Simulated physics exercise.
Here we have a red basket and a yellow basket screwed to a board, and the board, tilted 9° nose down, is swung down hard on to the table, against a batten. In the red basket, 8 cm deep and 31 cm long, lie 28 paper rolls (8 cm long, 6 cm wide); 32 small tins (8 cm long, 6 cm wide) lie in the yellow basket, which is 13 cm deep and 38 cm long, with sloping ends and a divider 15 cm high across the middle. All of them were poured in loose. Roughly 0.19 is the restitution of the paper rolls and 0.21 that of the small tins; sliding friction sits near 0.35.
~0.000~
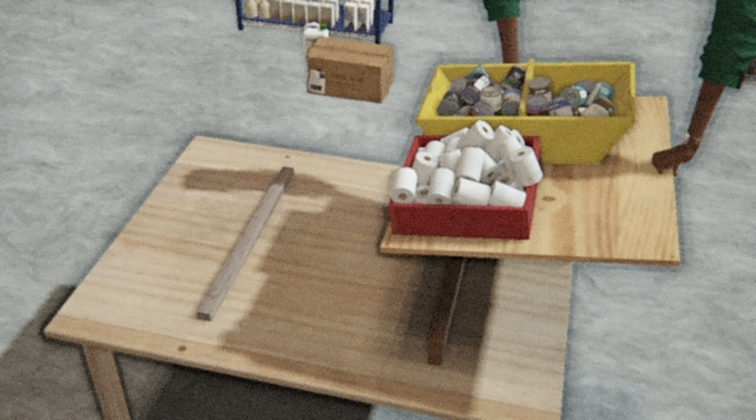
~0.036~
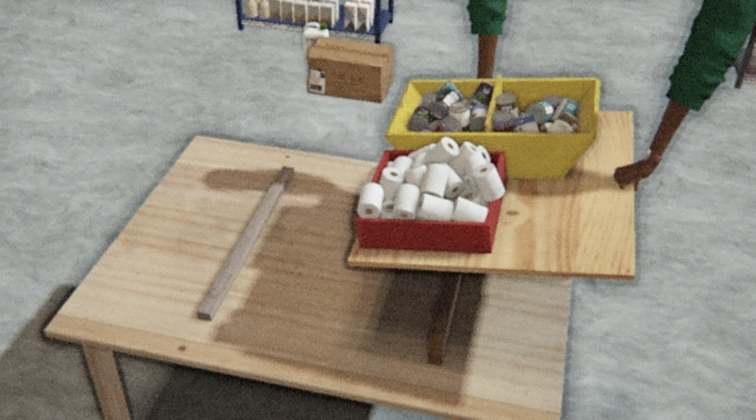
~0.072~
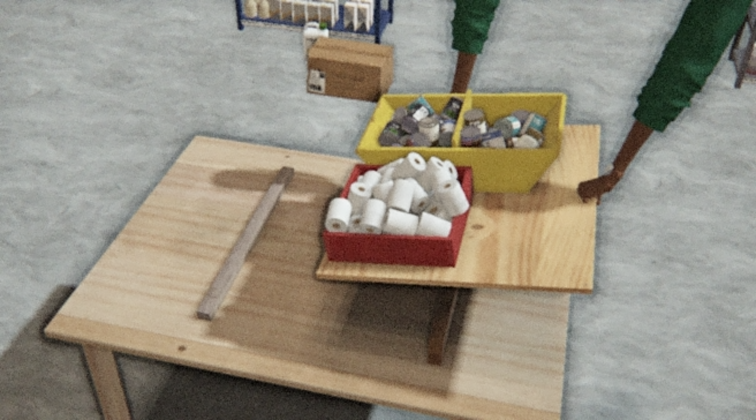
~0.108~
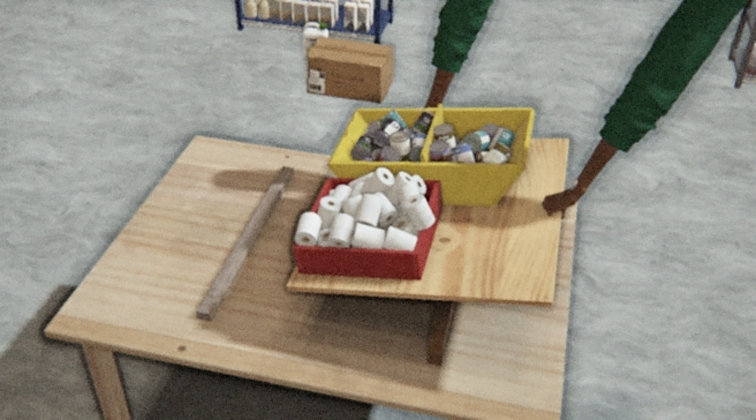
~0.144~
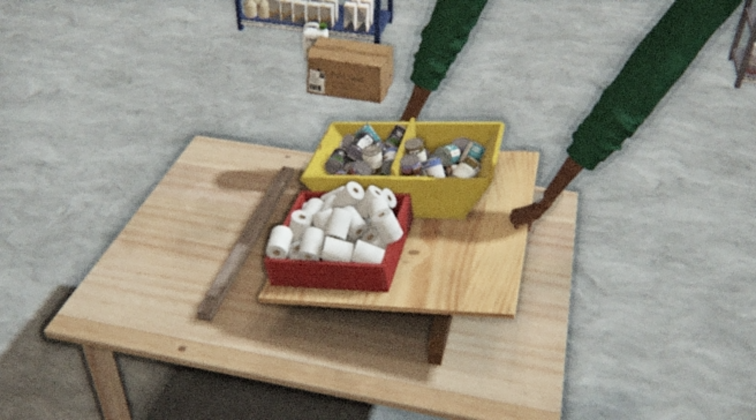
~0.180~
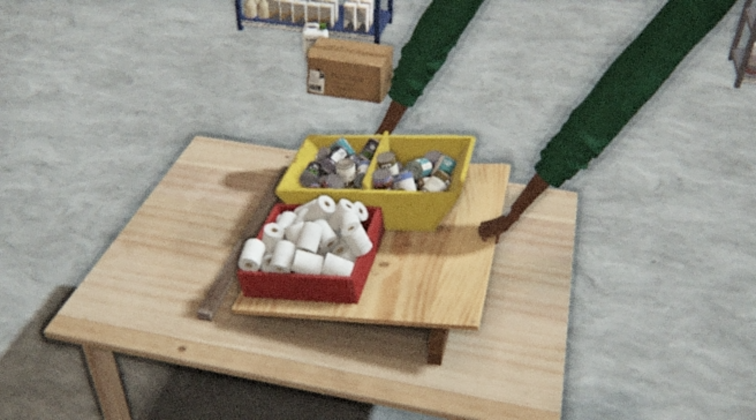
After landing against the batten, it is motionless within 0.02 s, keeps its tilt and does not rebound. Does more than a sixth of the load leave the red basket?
Exceeding one sixth.
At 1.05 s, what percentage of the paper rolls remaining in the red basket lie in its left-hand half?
Around 70 per cent.
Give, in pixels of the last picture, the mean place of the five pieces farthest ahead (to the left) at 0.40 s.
(205, 216).
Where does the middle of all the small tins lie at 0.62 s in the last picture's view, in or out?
In the last view they're centred near (335, 192).
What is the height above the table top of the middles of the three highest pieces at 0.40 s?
32 cm.
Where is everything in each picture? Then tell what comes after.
In the first picture (we follow the rim corner now nearest the camera), red basket at (523, 208); yellow basket at (631, 118); 62 cm still to travel; nothing out yet.
Red basket at (484, 224); yellow basket at (593, 135); 51 cm still to travel, in the second picture.
Red basket at (447, 238); yellow basket at (556, 150); 41 cm still to travel, in the third picture.
Red basket at (413, 252); yellow basket at (521, 165); 30 cm still to travel, in the fourth picture.
Red basket at (380, 265); yellow basket at (488, 180); 19 cm still to travel, in the fifth picture.
Red basket at (349, 278); yellow basket at (456, 193); 9 cm still to travel; nothing out yet, in the sixth picture.
After 0.20 s, touchdown against the batten.
After 0.28 s, 1 of 28 out of the red basket and 0 of 32 out of the yellow basket.
After 0.40 s, 5 of 28 out of the red basket and 1 of 32 out of the yellow basket.
After 0.62 s, 11 of 28 out of the red basket and 2 of 32 out of the yellow basket.
Outcome (at 1.05 s), 11 of 28 out of the red basket and 2 of 32 out of the yellow basket. Asked share, 11 of 28, 39 per cent.
